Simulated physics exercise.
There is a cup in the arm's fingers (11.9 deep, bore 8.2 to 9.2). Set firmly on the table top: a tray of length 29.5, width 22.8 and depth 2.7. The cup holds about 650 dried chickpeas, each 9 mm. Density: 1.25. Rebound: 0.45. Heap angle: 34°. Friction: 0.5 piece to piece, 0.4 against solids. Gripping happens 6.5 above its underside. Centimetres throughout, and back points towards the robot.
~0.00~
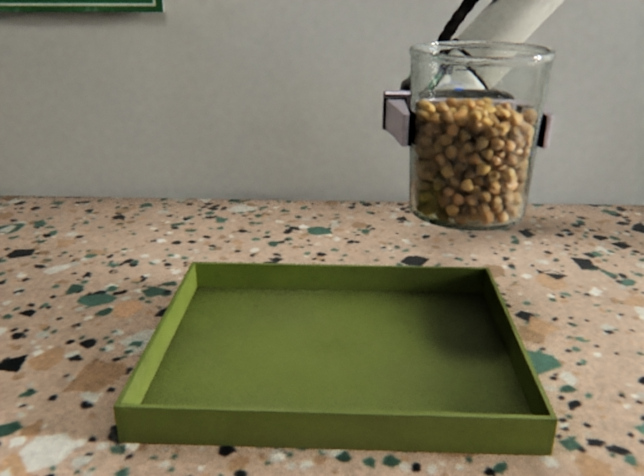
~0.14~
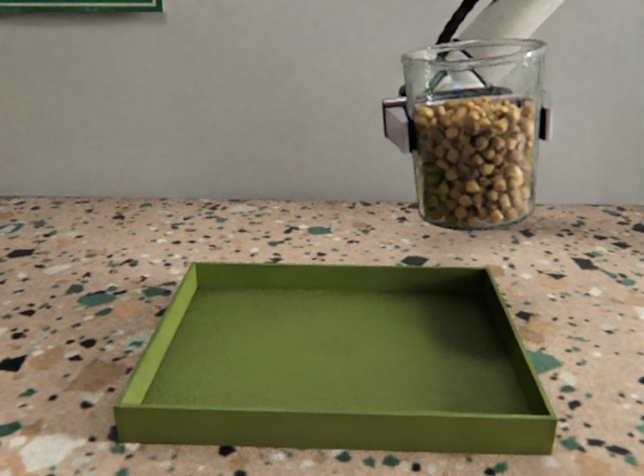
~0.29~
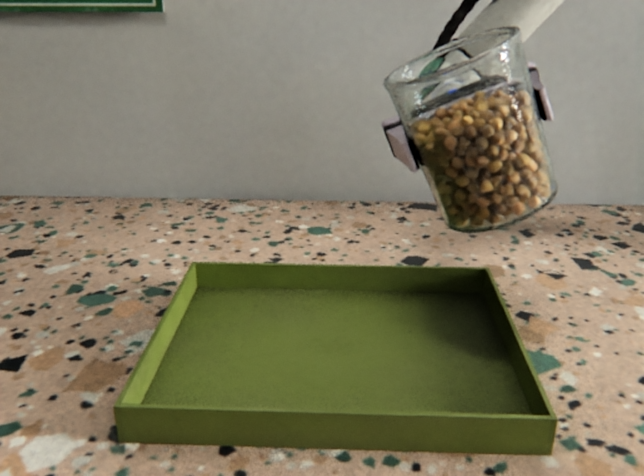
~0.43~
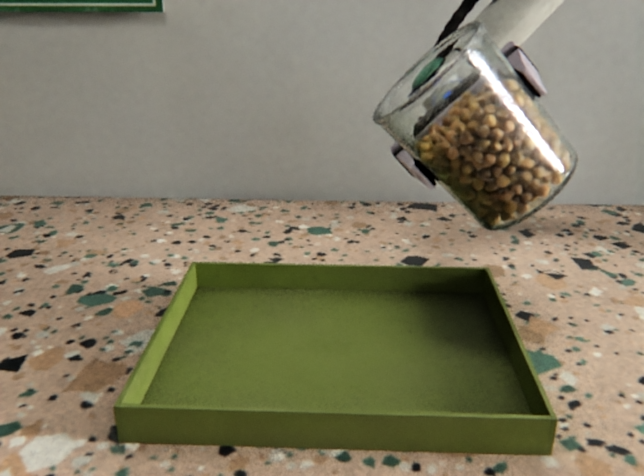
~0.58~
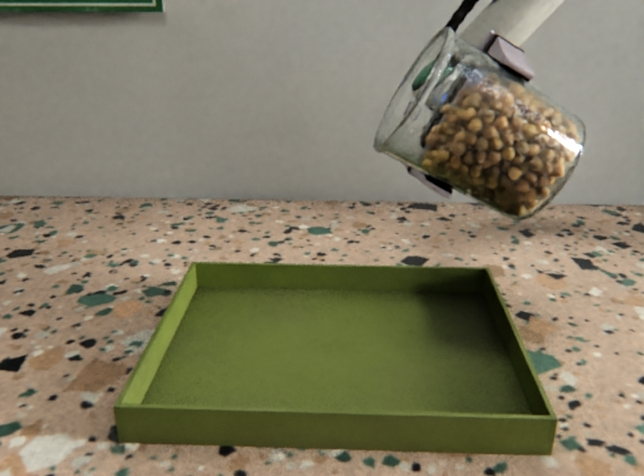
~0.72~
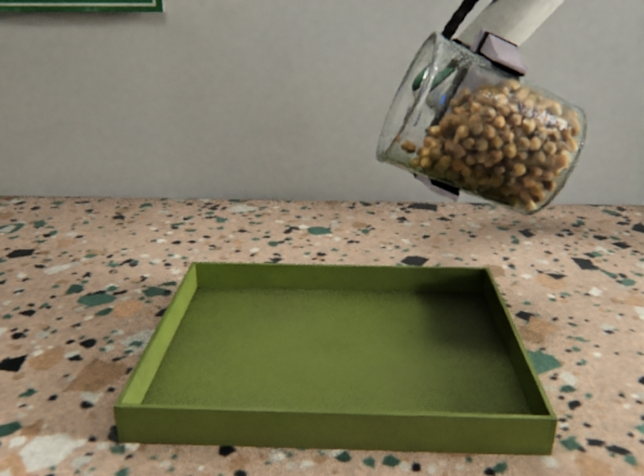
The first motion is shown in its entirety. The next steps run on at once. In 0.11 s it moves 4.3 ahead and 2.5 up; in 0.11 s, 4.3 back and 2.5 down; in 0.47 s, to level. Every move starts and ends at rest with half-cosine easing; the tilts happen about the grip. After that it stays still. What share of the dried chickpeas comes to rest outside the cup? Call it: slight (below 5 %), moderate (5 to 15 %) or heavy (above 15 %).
Heavy.
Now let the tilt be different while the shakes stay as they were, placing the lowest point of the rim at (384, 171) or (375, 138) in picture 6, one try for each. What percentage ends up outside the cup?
Roughly 70 and 30 percent.
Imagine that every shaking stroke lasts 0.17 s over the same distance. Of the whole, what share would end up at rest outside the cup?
It would be some 10 %.
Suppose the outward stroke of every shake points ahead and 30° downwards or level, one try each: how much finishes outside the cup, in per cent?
10 and 25 %.
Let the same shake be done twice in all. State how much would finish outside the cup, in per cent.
Estimate: Around 55 %.
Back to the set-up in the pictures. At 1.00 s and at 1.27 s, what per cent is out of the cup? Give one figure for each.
I'd put it near 40 percent first and near 45 percent later.
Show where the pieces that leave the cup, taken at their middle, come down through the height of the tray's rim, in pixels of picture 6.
Close to pixel (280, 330).
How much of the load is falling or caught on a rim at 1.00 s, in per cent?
Logged share: Close to 40 per cent.
After 1.00 s, tilted 65° forward, highest piece 21 above the table; 385 in the cup, 262 in flight or on a rim.
After 1.27 s, tilted 13° forward, highest piece 24 above the table; 359 in the cup, 285 in the tray, 3 on the table or floor.
After 1.61 s, level, highest piece 21 above the table; 359 in the cup, 284 in the tray, 4 on the table or floor.
After 2.66 s, level, highest piece 21 above the table; 359 in the cup, 284 in the tray, 4 on the table or floor.
In the end, 359 in the cup, 284 in the tray, 4 on the table or floor. That is 45 % outside the cup.
